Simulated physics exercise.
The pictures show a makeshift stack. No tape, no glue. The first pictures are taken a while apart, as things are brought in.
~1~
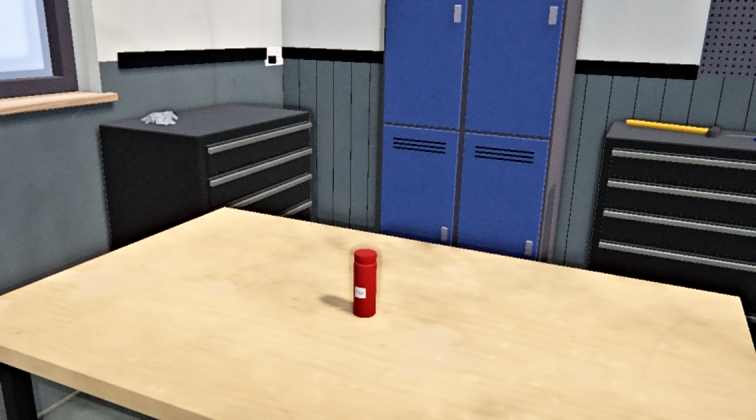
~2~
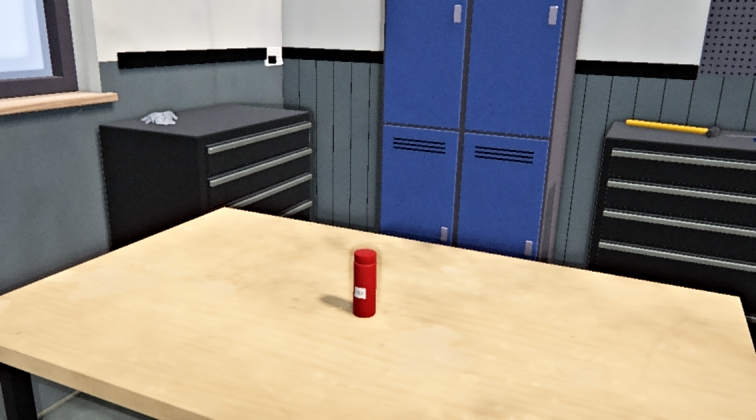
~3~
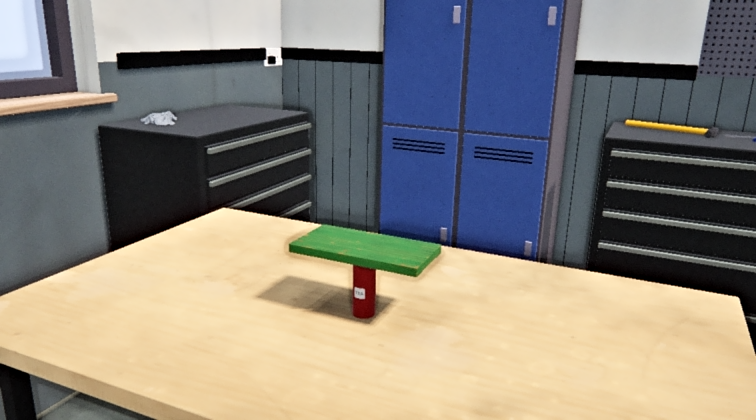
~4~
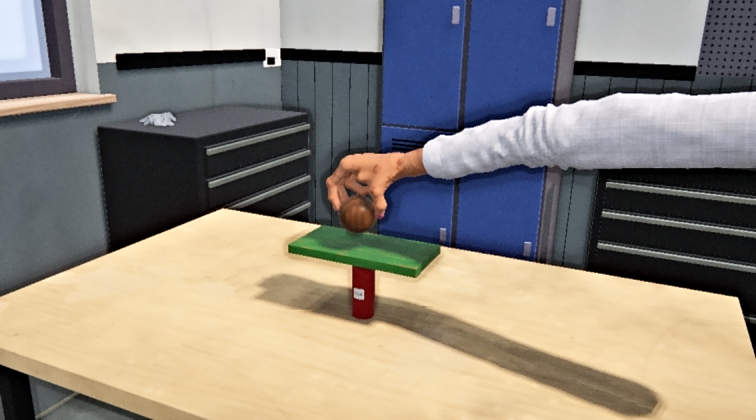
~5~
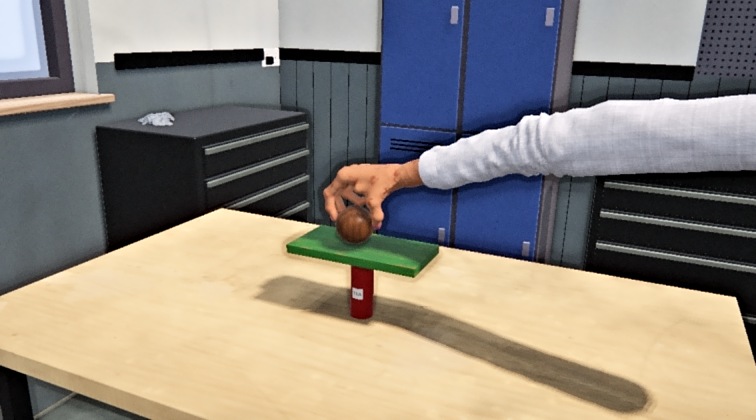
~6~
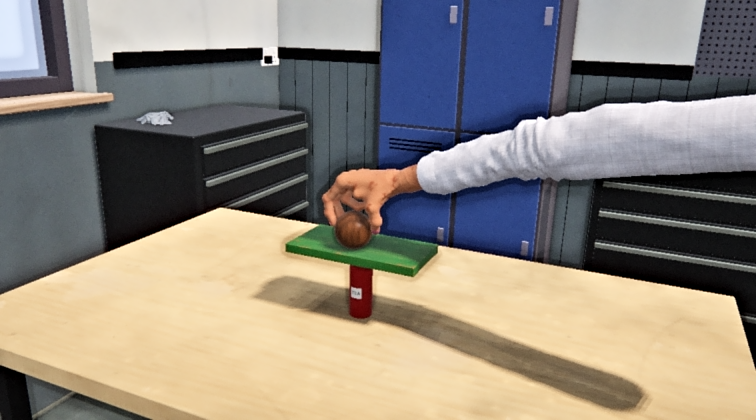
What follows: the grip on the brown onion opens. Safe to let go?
It keeps its balance.
Then, 0.20 s on from there, no change.
Then, 0.40 s on from there, brown onion resting near (354, 230).
In the end, all 3 unmoved. At the end, from the last picture's camera, brown onion near (354, 230). The stack holds.
